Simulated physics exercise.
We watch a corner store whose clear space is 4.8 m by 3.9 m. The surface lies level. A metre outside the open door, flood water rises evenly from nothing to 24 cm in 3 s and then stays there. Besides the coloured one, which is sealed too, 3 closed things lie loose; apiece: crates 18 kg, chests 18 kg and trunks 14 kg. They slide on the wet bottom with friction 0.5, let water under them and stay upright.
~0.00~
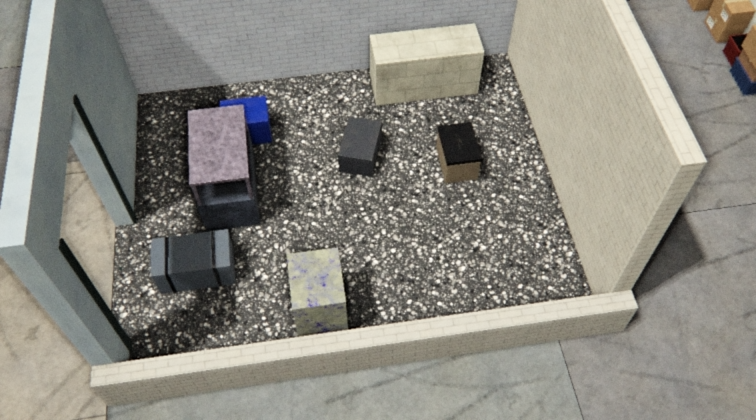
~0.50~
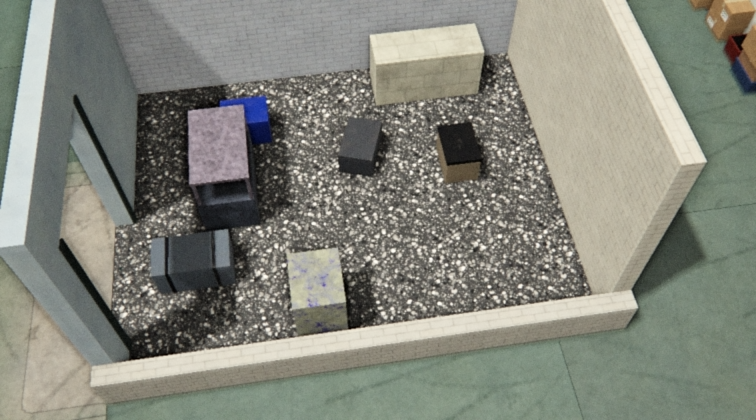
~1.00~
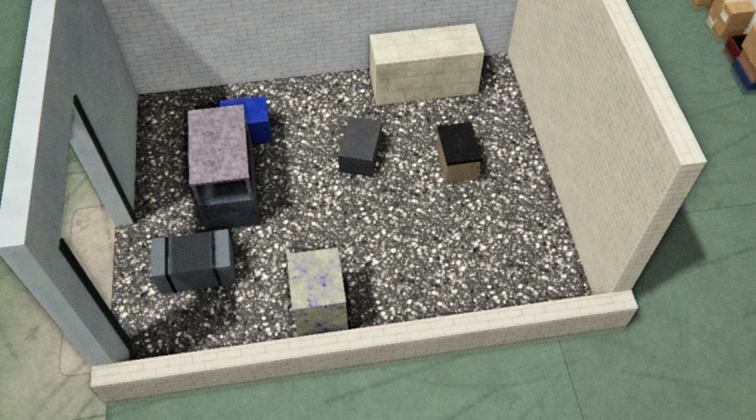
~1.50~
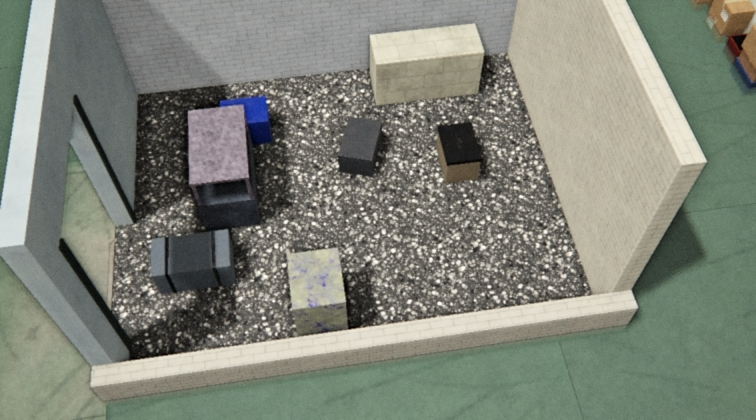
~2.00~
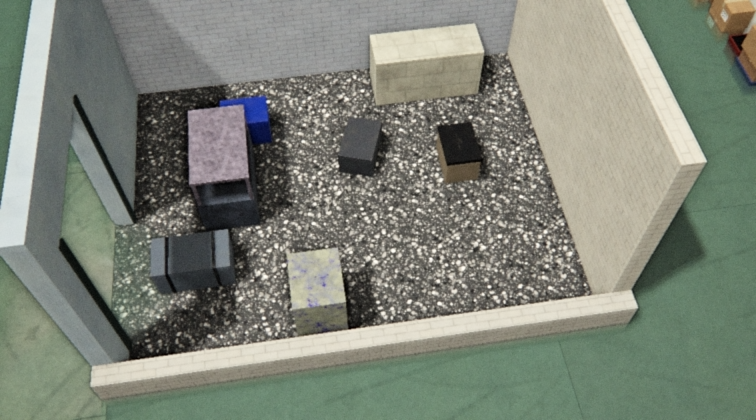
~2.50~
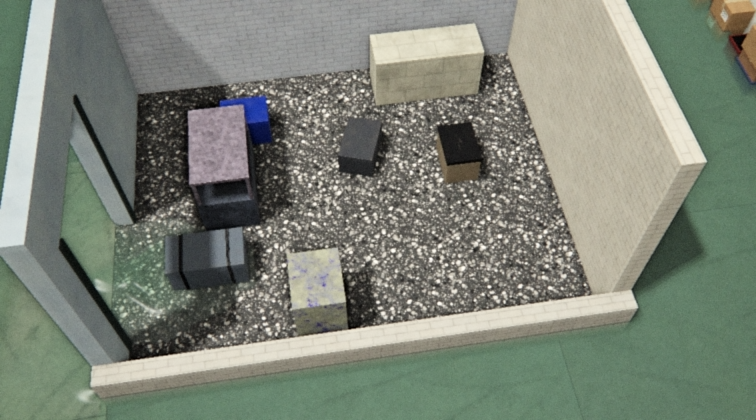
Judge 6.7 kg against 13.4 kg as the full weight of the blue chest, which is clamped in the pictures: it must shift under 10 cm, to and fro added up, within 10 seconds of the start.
I expect that only the larger load is enough.
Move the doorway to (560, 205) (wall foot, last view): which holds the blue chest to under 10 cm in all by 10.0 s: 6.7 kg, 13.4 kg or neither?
Then neither load is enough.
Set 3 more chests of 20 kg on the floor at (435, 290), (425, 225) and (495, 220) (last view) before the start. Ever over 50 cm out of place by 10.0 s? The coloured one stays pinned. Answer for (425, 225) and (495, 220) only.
In that order: Over, more.
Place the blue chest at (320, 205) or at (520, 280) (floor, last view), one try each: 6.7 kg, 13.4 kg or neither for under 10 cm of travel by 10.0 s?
In that order: Neither holds; neither is enough.
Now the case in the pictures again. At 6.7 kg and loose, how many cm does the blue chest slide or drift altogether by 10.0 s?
Some 30 cm in all.
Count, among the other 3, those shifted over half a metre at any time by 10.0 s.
I count 3.
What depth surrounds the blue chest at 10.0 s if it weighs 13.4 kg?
Roughly 4 cm.
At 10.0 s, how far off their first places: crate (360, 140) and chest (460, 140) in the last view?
In turn: 80 cm, 120 cm.
After 3.5 s the blue chest would be 0 cm from its start with 6.7 kg and 0 cm from its start with 13.4 kg; 0 cm of water round it then.
After 4.5 s the blue chest would be 0 cm from its start with 6.7 kg and 0 cm from its start with 13.4 kg; 0 cm of water round it then.
After 7.0 s the blue chest would be 0 cm from its start with 6.7 kg and 0 cm from its start with 13.4 kg; 2 cm of water round it then.
After 10.0 s the blue chest would be 25 cm from its start with 6.7 kg and 0 cm from its start with 13.4 kg; 4 cm of water round it then.
